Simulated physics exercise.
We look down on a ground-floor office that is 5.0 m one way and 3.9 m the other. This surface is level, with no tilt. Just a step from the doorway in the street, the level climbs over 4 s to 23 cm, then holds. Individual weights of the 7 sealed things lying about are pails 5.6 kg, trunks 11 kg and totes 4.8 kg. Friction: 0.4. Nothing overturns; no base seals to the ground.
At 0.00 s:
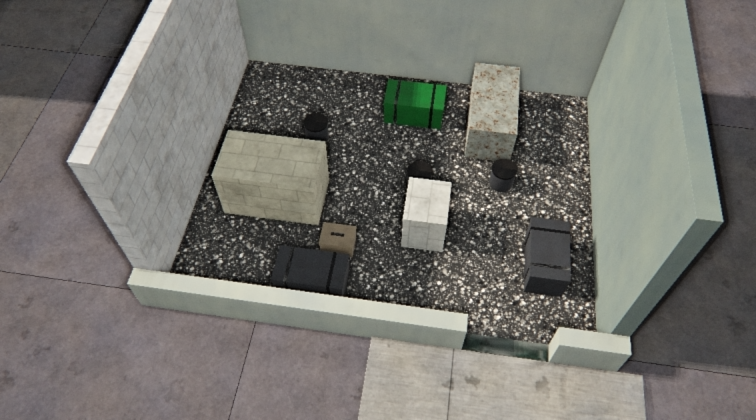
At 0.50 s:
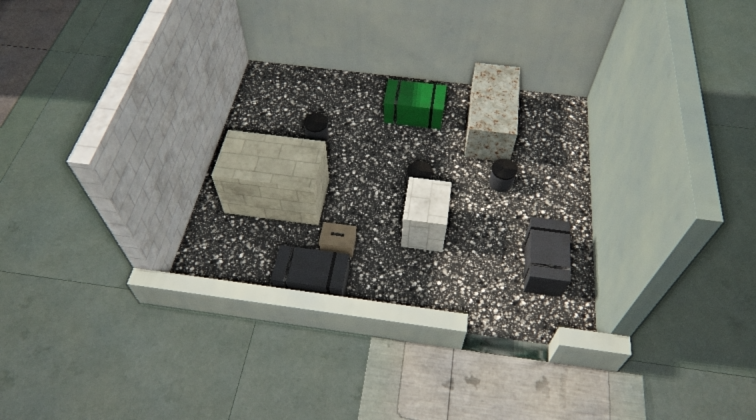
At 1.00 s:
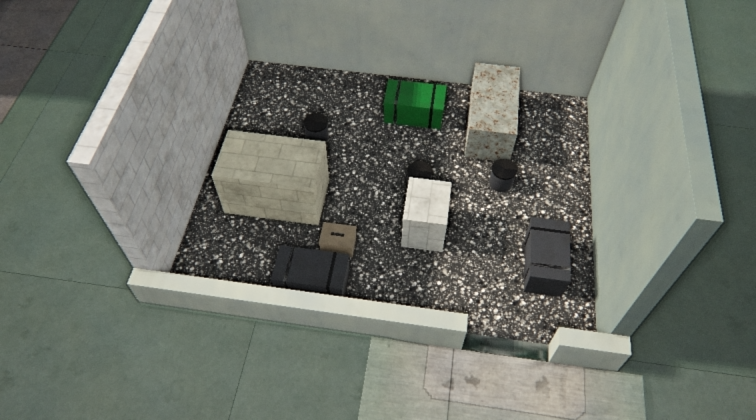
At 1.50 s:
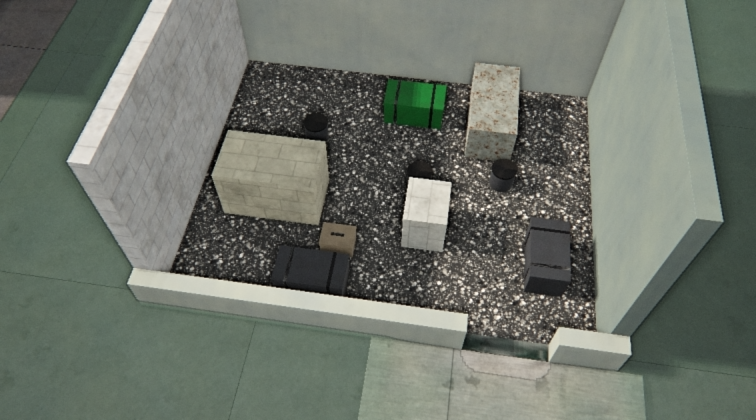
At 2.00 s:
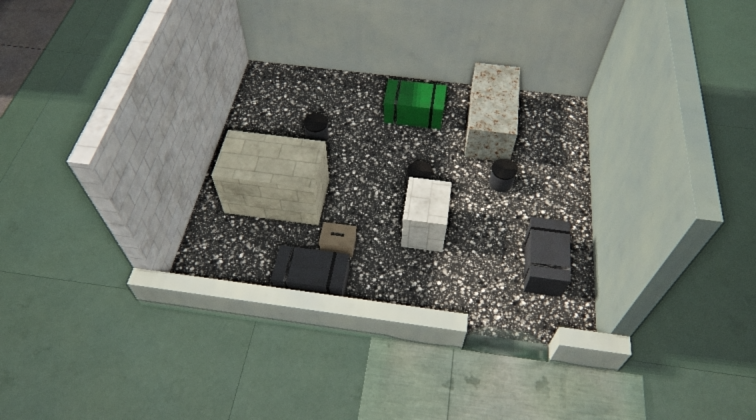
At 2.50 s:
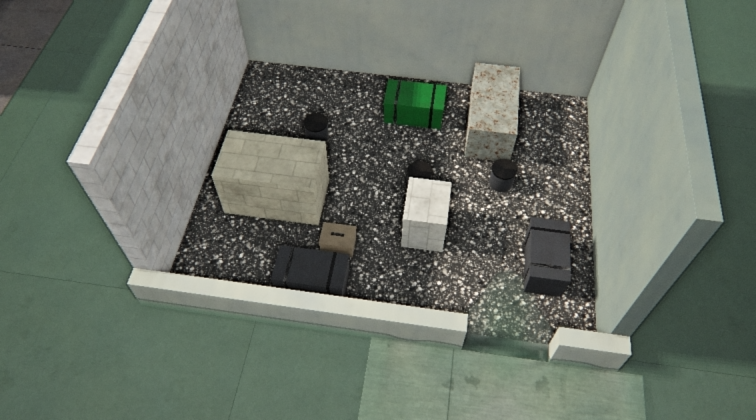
Water spreads over the paving outside and just enters the doorway while the boxes stay still.
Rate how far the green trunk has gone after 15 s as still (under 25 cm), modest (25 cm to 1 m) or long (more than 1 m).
Long.
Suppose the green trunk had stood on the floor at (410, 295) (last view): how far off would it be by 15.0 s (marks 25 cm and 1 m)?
By then it edges a bit.
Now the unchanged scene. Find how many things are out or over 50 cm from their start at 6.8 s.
That would be 2.
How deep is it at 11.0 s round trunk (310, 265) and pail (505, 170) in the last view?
Depths: Near 3 cm, then near 15 cm.
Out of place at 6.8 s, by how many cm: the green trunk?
Displacement by then near 50 cm.
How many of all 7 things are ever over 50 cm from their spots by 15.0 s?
Total: 7.
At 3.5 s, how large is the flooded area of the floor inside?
Roughly 3.0 m2.
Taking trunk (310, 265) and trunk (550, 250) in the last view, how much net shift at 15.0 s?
Respectively 100 and 200 centimetres.
After 3.5 s the green trunk is near (415, 94), 0.0 m from its start, aground; 0 afloat.
After 6.8 s the green trunk is near (409, 68), 0.5 m from its start, aground; 2 afloat.
After 11.0 s the green trunk is near (264, 63), 2.1 m from its start, afloat; 3 afloat.
After 15.0 s the green trunk is near (278, 119), 1.9 m from its start, afloat; 7 afloat.
